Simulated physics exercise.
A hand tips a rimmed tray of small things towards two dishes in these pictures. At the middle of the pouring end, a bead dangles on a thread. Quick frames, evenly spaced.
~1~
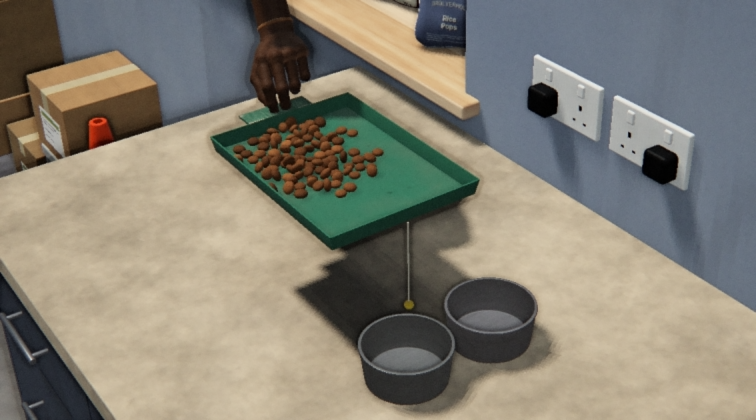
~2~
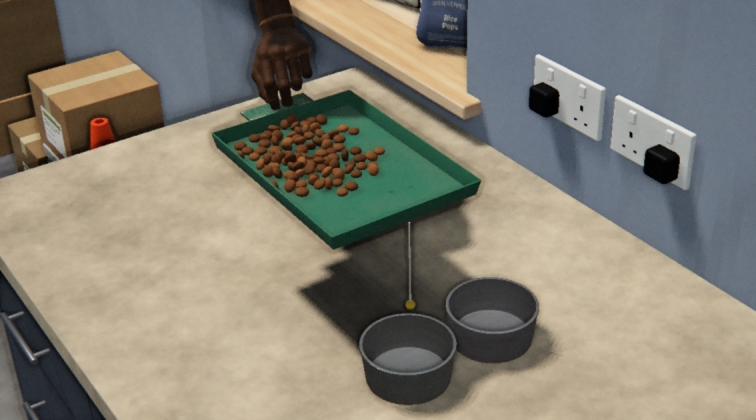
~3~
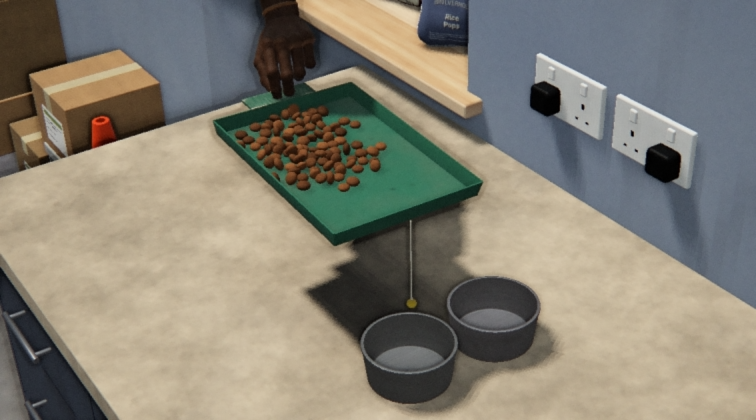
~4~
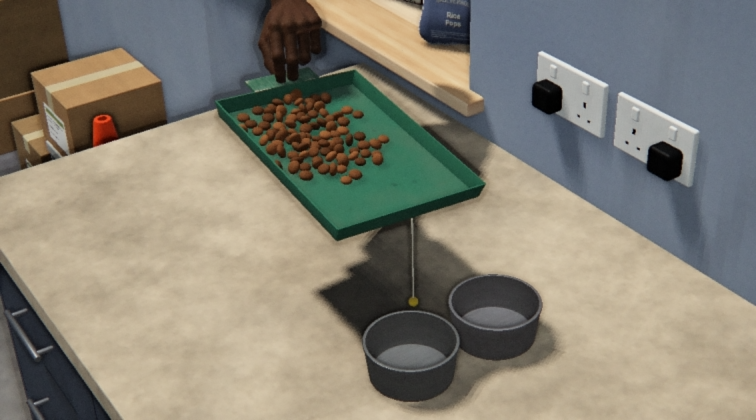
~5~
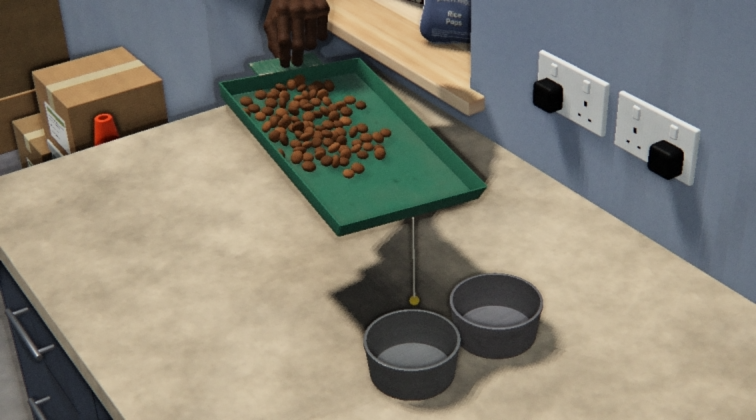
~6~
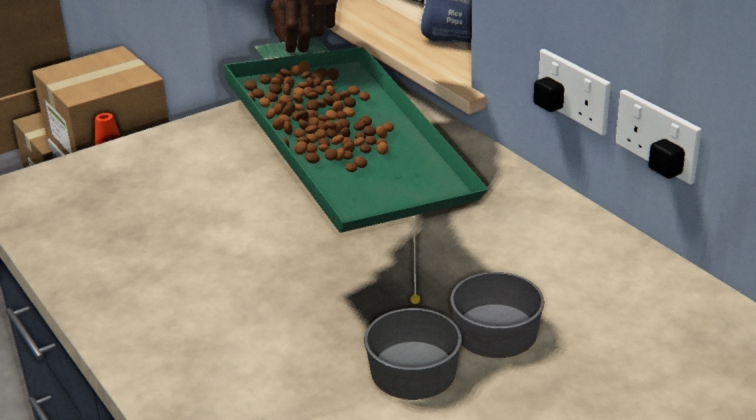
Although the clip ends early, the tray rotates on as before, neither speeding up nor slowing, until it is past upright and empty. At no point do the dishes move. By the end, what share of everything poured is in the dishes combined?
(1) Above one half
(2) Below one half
Option 1: Above one half.
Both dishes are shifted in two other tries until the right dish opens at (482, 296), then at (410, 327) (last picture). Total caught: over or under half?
Placing 1: A majority of it. Placing 2: A minority of it.
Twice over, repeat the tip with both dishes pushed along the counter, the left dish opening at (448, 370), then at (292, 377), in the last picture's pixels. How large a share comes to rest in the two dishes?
Close to 10 in a hundred, then close to 0 in a hundred.
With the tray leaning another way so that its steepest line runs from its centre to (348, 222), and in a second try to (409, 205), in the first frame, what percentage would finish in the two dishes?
Lab note: Case 1 near 20 %, case 2 near 70 %.
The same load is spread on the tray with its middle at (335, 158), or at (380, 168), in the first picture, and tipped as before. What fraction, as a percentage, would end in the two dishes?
Around 80 in a hundred the first time, around 80 in a hundred the second.
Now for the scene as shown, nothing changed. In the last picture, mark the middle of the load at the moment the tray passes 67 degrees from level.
Roughly at (459, 192).
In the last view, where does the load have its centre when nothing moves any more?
Roughly at (491, 323), give or take.
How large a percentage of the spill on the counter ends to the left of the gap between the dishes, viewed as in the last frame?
Around 50 per cent, I reckon.
Soon, tray tipped steeply; most on the tray; about a quarter in the air.
A while on, tray tipped past a quarter turn; a small part on the tray; a stray few in the left dish; about two thirds in the right dish; a small part outside both; a small part in the air.
Towards the end, tray tipped past a quarter turn; a stray few in the left dish; most in the right dish; about a quarter outside both.
Finally, tray tipped past a quarter turn; a stray few in the left dish; most in the right dish; about a quarter outside both.
